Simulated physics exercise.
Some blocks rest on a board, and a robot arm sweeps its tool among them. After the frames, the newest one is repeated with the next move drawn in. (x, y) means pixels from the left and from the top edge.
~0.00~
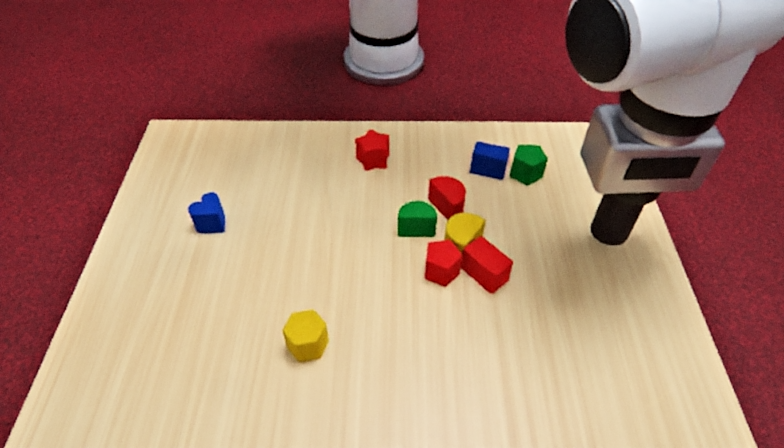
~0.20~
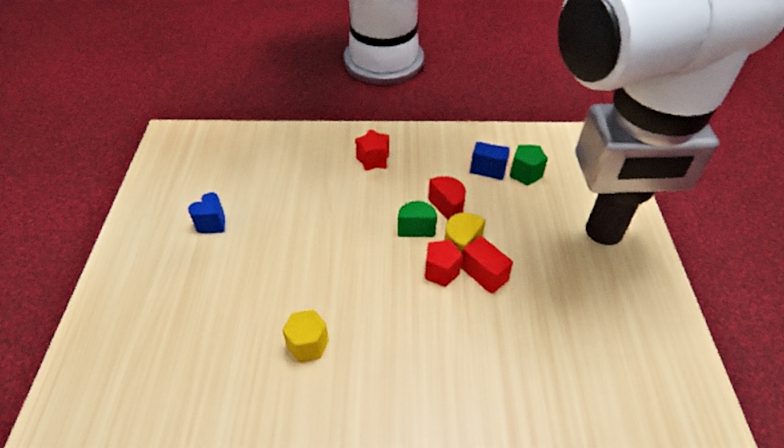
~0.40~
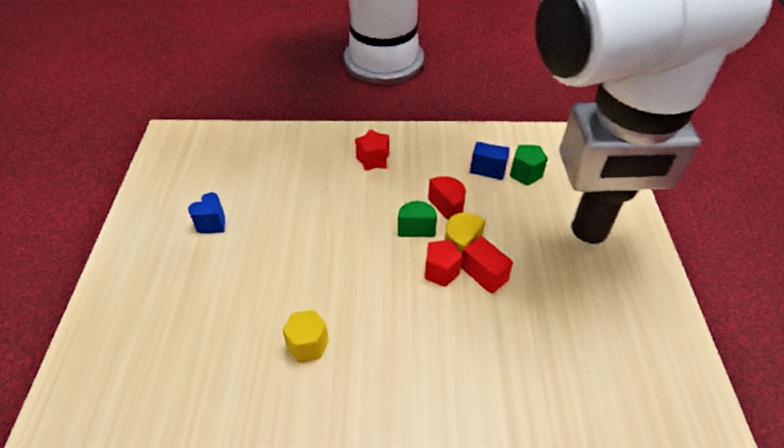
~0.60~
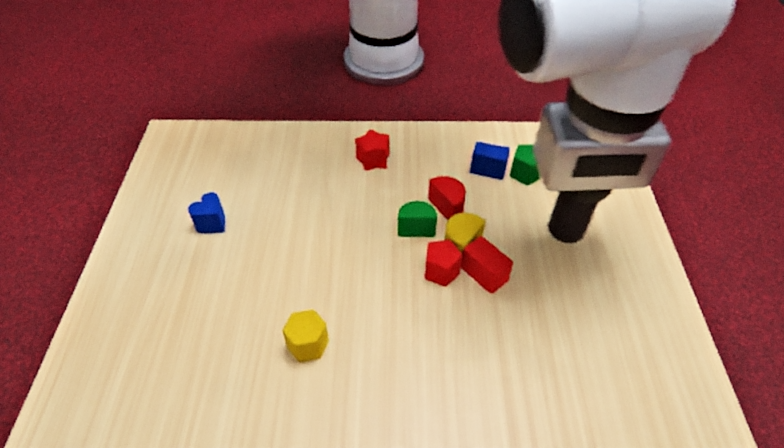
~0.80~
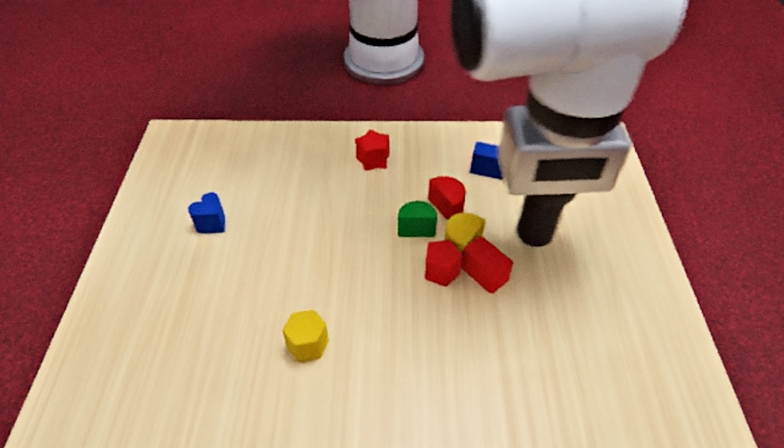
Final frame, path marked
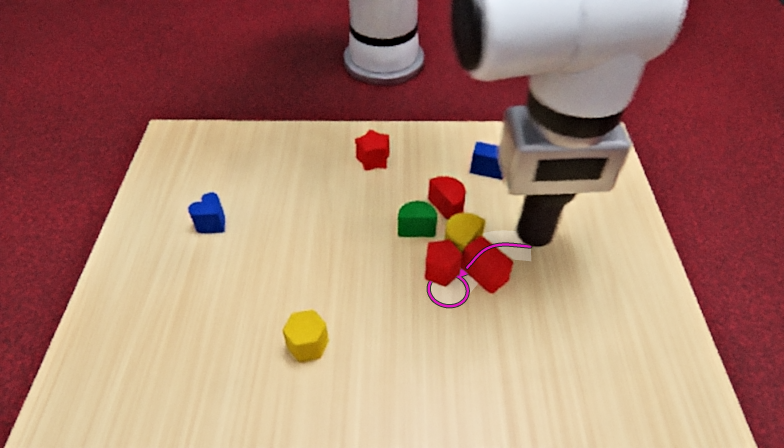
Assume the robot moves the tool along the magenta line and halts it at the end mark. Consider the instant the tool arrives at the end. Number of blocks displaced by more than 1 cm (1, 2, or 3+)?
The number will come to 3 or more.
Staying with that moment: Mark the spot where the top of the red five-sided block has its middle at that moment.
For the centre of its top, I'd go with (413, 268).
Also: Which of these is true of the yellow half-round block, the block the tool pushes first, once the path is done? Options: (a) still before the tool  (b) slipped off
(b)
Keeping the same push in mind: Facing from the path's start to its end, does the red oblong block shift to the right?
I'd say no.
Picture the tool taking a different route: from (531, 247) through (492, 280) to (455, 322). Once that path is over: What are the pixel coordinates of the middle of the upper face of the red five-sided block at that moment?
I'd say the red five-sided block ends with its top centre at (414, 260).
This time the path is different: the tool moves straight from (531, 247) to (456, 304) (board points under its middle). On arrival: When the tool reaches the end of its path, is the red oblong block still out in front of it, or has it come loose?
Carried ahead at the end.
Path on the board, from (531, 247) by way of (494, 246) and (470, 265) to (448, 290).
The first path, step by step. One third of the way, tool (497, 232); yellow half-round block (461, 225).
Two thirds of the way, tool (471, 252); red five-sided block (437, 257), turned 30° clockwise; yellow half-round block (448, 226); red oblong block (481, 273), turned 60° anticlockwise.
At the end, tool (450, 276); red five-sided block (413, 268), turned 45° clockwise; red half-round block in place; yellow half-round block (448, 226); red oblong block (479, 290), turned 105° anticlockwise.
